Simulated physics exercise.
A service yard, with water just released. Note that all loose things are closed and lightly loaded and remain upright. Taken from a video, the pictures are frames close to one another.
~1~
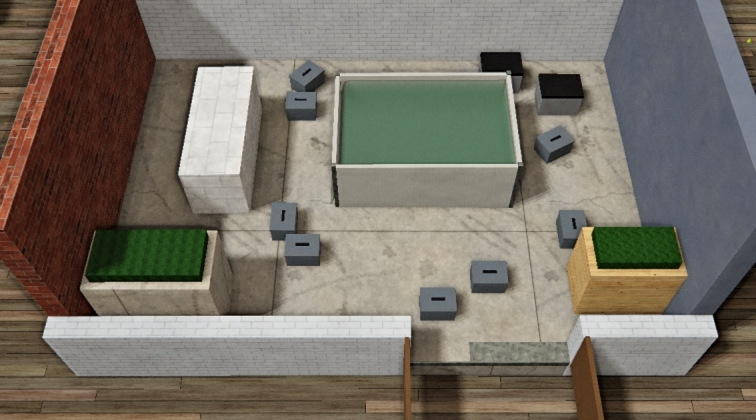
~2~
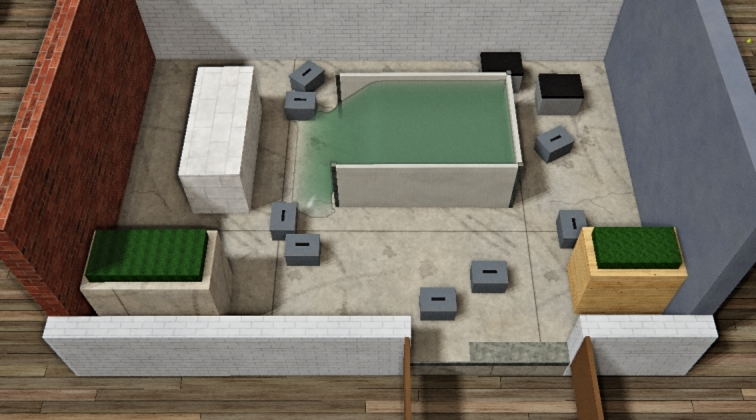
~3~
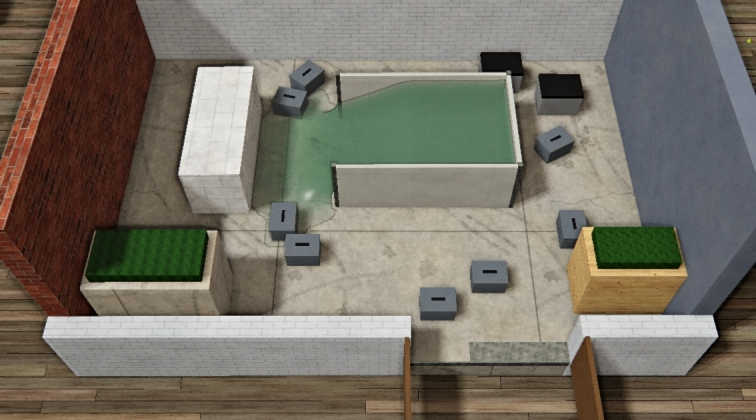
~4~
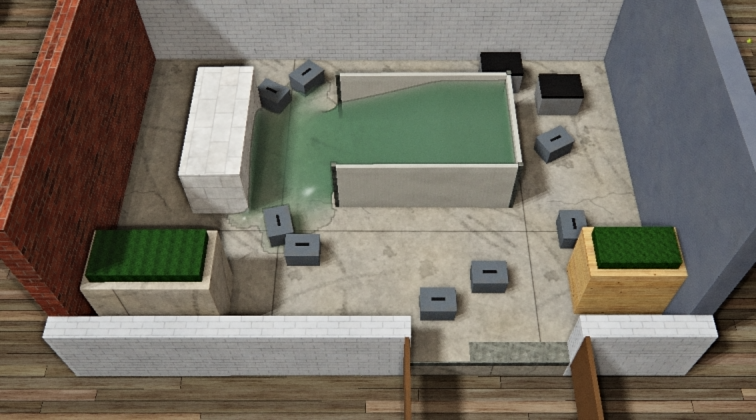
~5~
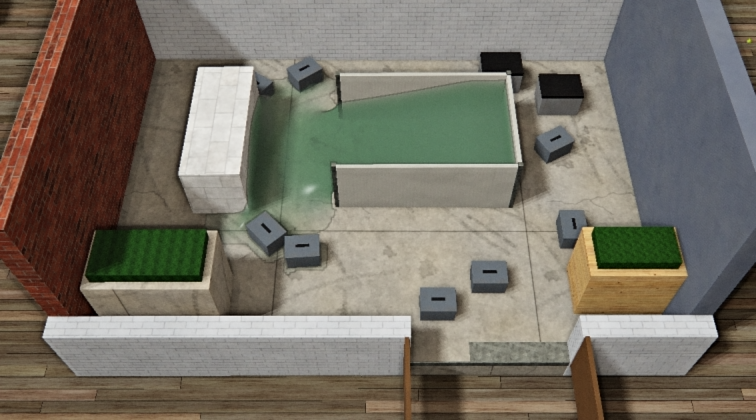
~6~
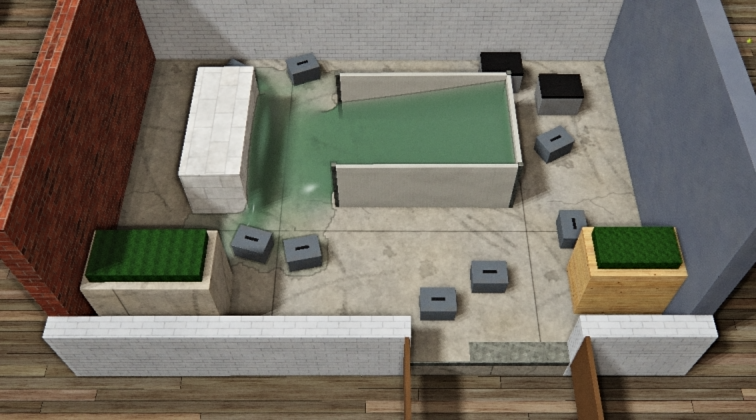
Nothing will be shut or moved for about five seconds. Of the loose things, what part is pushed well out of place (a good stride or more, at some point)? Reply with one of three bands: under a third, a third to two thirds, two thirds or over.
Two thirds or over.
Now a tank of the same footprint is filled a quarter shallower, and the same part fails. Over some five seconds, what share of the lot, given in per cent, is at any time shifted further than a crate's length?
Share: Close to 70 %.
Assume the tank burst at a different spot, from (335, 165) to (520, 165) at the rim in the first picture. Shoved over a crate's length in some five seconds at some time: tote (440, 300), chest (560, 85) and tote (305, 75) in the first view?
Each in turn, ends up that far off, never travels that far, never travels that far.
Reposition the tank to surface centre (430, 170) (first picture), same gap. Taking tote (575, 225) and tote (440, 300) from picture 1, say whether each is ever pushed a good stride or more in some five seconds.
Fell short, travelled that far.
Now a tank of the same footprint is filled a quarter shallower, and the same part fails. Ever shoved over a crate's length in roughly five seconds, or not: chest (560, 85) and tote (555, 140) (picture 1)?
Each in sequence - never got there, never got there.
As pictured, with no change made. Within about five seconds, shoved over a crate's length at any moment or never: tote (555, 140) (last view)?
Short of that.
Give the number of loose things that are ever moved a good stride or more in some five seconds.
It adds up to 9.
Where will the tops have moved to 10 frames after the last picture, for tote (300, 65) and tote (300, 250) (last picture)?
First object near (405, 90); second object near (391, 284).
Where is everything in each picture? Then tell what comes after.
In the first frame, a tote at (301, 100), on the bottom; a tote at (283, 216) rests on the ground; 0 of 10 have shifted.
In the second frame, a tote at (300, 100) rests on the ground; a tote at (283, 216) rests on the ground; 0 of 10 have shifted.
In the third frame, a tote at (289, 97) rests on the ground, close to its start; a tote at (283, 216) rests on the ground; 1 of 10 have shifted.
In the fourth frame, a tote at (272, 90), on the bottom, a stride from its start; a tote at (278, 221), on the bottom, close to its start; 2 of 10 have shifted.
In the fifth frame, a tote at (254, 82), on the bottom, a stride from its start; a tote at (266, 229), on the bottom, close to its start; 3 of 10 have shifted.
In the sixth frame, a tote at (237, 71), on the bottom, a stride from its start; a tote at (251, 239), on the bottom, a stride from its start; 3 of 10 have shifted.
A moment on, 2 of 10 are well off their spots; 1 afloat.
Next, 4 of 10 are well off their spots; 1 afloat.
Later, 7 of 10 are well off their spots; 4 afloat.
In the end, 9 of 10 are well off their spots, and 9 have been at some point; 8 afloat.
